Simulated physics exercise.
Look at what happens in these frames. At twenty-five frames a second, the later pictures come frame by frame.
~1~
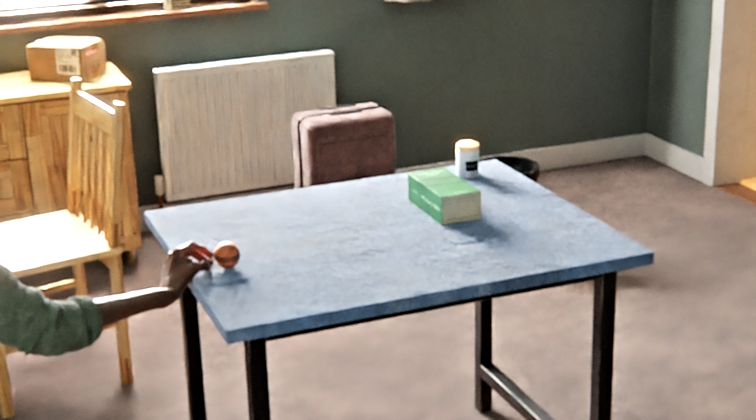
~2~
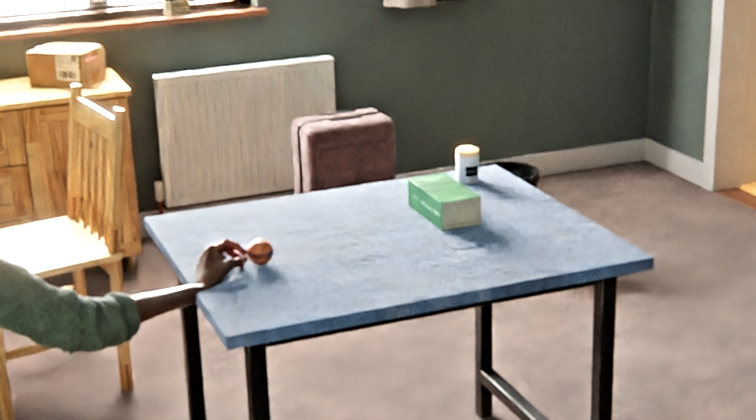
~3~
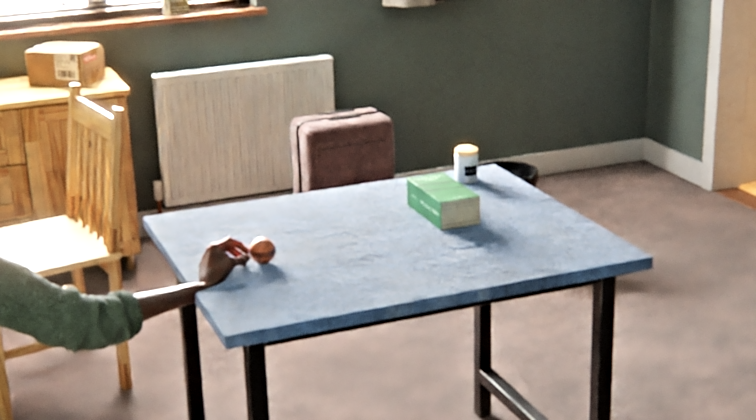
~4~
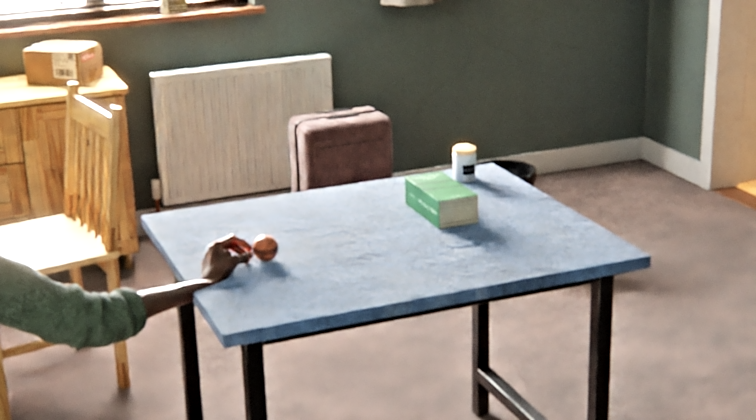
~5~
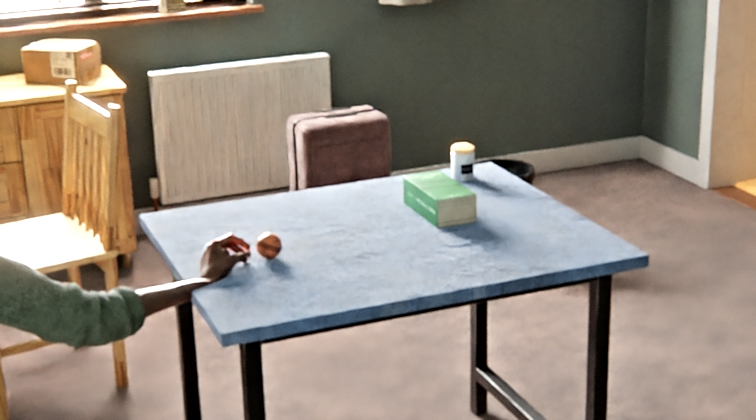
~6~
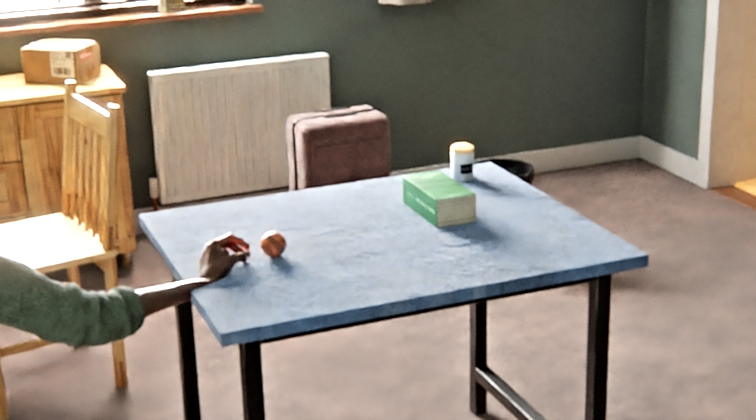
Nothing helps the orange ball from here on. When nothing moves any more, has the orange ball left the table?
No - does not come off.
Then, 0.20 s on from there, orange ball shifted about its own width near (294, 239).
Then, 0.40 s on from there, orange ball shifted well along near (307, 236).
In the end, moved from the start, orange ball. At the end, from the last picture's camera, orange ball near (314, 234).
